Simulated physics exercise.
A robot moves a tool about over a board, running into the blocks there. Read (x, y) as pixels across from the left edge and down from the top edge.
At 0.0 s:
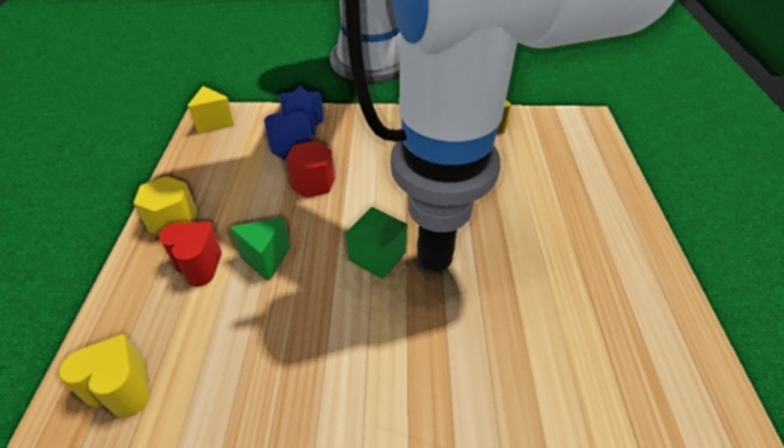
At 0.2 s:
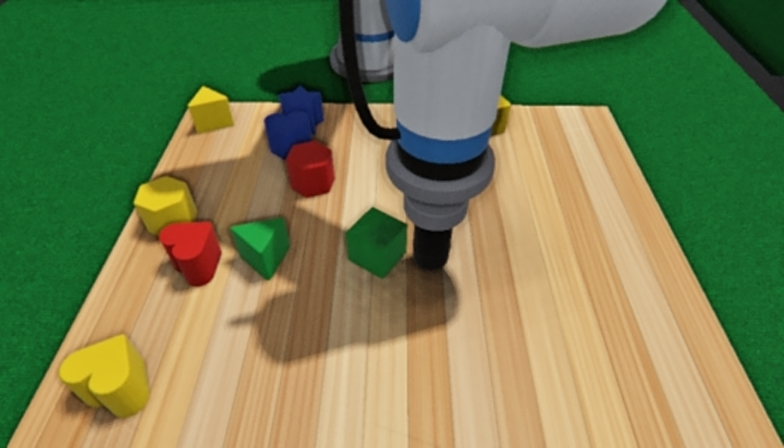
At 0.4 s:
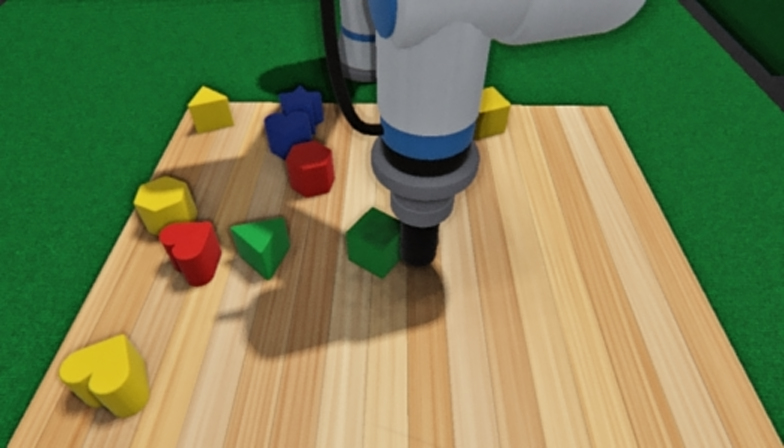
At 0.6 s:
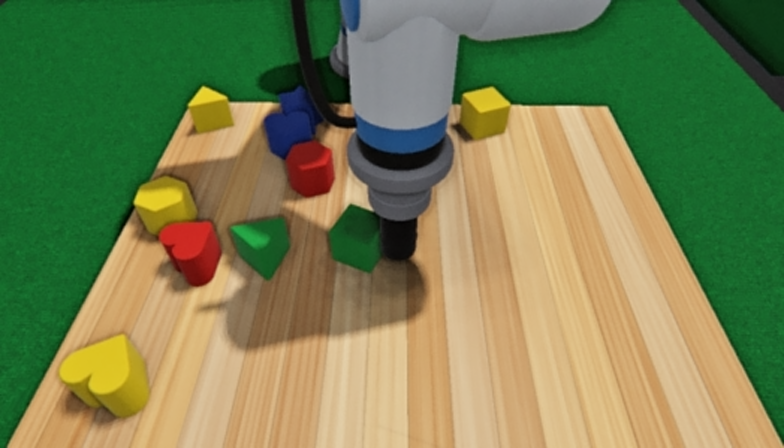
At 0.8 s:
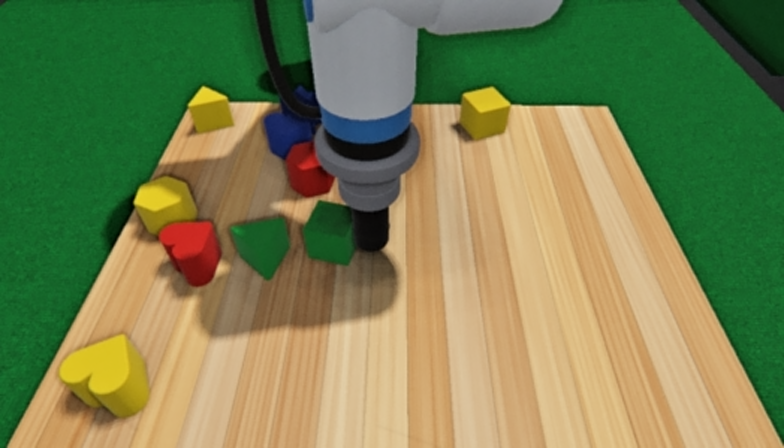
At first, a robot arm holds its dark tool tip just right of a green block on a wooden board scattered with yellow, red, blue and green blocks. The arm moves left, meets the block and pushes it a short way toward the green triangular piece, while the other blocks stay put.
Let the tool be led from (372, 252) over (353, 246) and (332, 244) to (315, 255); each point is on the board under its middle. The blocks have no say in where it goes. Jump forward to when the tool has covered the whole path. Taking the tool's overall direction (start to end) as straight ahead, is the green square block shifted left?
It seems not.
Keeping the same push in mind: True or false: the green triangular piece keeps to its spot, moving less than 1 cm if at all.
Verdict: False.
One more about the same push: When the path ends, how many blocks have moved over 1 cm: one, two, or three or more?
Once the path ends, two blocks will have shifted.
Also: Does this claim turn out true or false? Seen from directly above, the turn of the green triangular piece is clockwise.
This is false.
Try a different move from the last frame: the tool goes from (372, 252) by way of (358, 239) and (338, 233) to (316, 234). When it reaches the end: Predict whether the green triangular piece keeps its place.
When the path is over, the green triangular piece has left its spot.
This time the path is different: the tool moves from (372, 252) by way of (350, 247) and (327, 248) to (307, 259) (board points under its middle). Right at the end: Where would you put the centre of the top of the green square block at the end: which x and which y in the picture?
When the path ends, it will be at (274, 211).
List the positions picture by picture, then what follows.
Tool tip at (435, 259); block tops, green triangular piece at (258, 231); red hexagonal block at (309, 154); green square block at (377, 227), in the first frame.
Tool at (430, 258); blocks unchanged, in the second frame.
Tool at (418, 254); blocks unchanged, in the third frame.
Tool at (398, 248); green square block at (359, 223), in the fourth frame.
Tool at (372, 240); green triangular piece at (258, 231); red hexagonal block at (309, 154); green square block at (331, 217), in the fifth frame.
What follows on the original path. Halfway along, tool at (341, 232); green triangular piece at (253, 231), turned 15° anticlockwise; green square block at (300, 211).
At the end, tool at (313, 243); green triangular piece at (238, 230), turned 55° anticlockwise; red hexagonal block in place; green square block at (279, 210), turned 20° clockwise.
